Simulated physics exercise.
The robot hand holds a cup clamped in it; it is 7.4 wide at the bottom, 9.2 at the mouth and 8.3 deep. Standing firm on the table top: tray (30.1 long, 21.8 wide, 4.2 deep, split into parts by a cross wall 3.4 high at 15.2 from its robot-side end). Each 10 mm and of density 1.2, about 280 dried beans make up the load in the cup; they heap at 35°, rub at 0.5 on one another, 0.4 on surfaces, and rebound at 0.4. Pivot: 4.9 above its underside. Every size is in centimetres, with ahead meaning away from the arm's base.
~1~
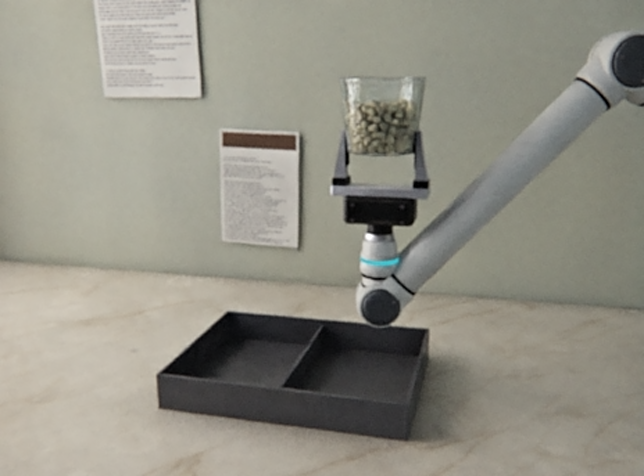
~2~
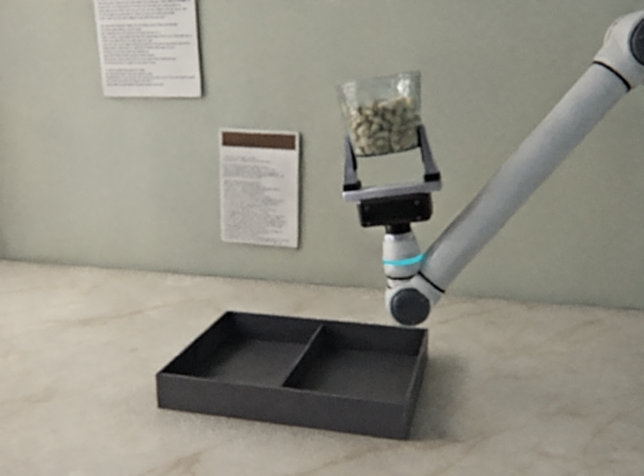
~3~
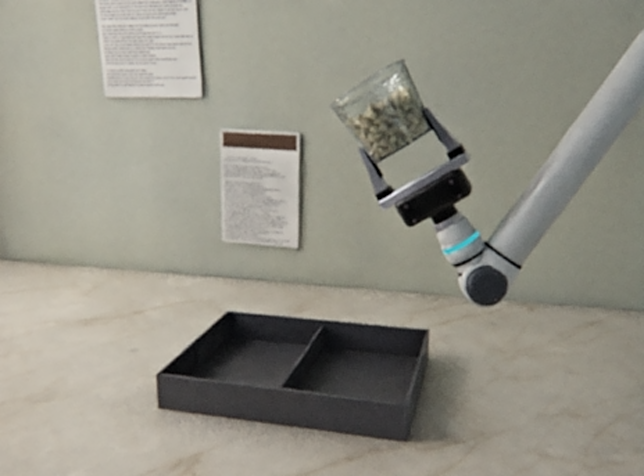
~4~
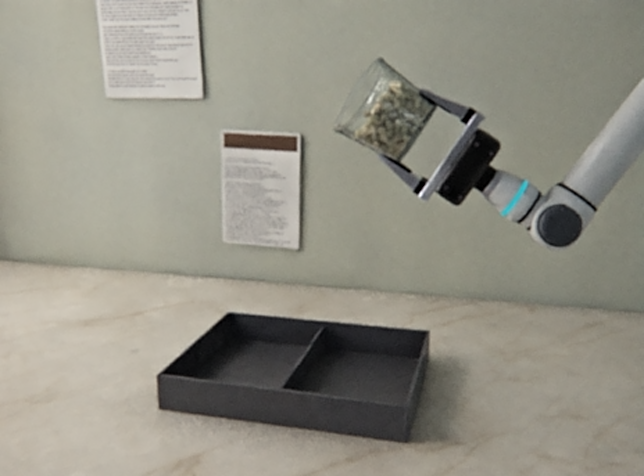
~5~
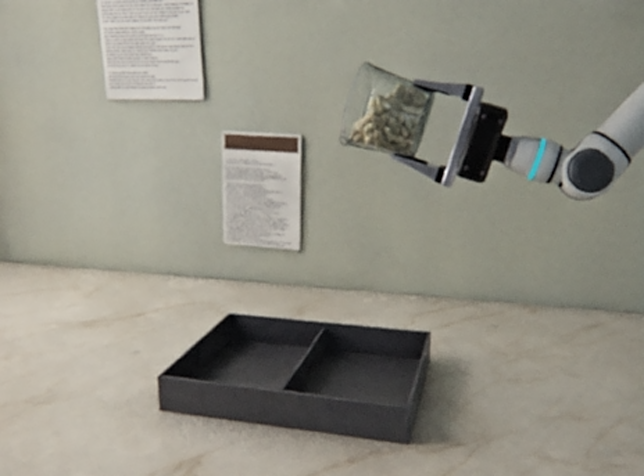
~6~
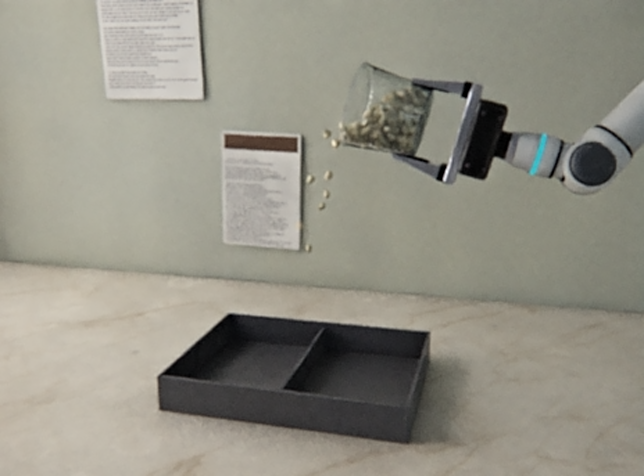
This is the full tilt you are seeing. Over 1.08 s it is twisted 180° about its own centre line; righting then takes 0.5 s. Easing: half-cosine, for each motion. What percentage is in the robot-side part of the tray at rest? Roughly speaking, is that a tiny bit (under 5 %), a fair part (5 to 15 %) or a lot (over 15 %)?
I'd say a fair part, 5 to 15 %.
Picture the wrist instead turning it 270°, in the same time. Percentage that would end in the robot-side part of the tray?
Share: Close to 15 %.
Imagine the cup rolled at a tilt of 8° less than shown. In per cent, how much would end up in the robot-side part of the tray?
5 %.
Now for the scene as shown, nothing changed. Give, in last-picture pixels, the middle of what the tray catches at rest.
Centre point: Close to (303, 386).
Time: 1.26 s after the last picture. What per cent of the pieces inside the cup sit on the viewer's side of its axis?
70 in a hundred, more or less.
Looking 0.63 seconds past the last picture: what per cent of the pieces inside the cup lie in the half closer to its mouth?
40 per cent, roughly.
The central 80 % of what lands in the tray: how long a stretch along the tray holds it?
Spread length: Close to 20 cm.
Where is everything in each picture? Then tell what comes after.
The first frame shows the cup middle at (382, 117), upright; upper third of the load around (381, 109), from x 350 to 415, top at y 100; 281 in the cup.
The second frame shows the cup middle at (382, 116), tipped 9°; upper third of the load around (385, 109), from x 350 to 415, top at y 95.
The third frame shows the cup middle at (386, 116), tipped 32°; upper third of the load around (394, 107), from x 350 to 420, top at y 90.
The fourth frame shows the cup middle at (389, 115), tipped 58°; upper third of the load around (398, 104), from x 360 to 425, top at y 85.
The fifth frame shows the cup middle at (390, 115), tipped 74°; upper third of the load around (402, 104), from x 350 to 425, top at y 85.
The sixth frame shows the cup middle at (390, 114), tipped 76°; upper third of the load around (405, 107), from x 300 to 425, top at y 90; 274 in the cup, 7 in flight or on a rim.
Then, 0.63 s on, tipped 76°, highest piece 39 above the table; 256 in the cup, 7 in the far-side part, 6 in the robot-side part, 1 on the table or floor, 11 in flight or on a rim.
Then, 1.26 s on, tipped 53°, highest piece 38 above the table; 230 in the cup, 25 in the robot-side part, 23 in the far-side part, 1 on the table or floor, 2 in flight or on a rim.
Then, 1.78 s on, upright, highest piece 39 above the table; 230 in the cup, 26 in the robot-side part, 24 in the far-side part, 1 on the table or floor.
Then, 2.48 s on, upright, highest piece 39 above the table; 230 in the cup, 26 in the robot-side part, 24 in the far-side part, 1 on the table or floor.
In the end, 230 in the cup, 26 in the robot-side part, 24 in the far-side part, 1 on the table or floor. That is 9 % in the robot-side part of the tray.
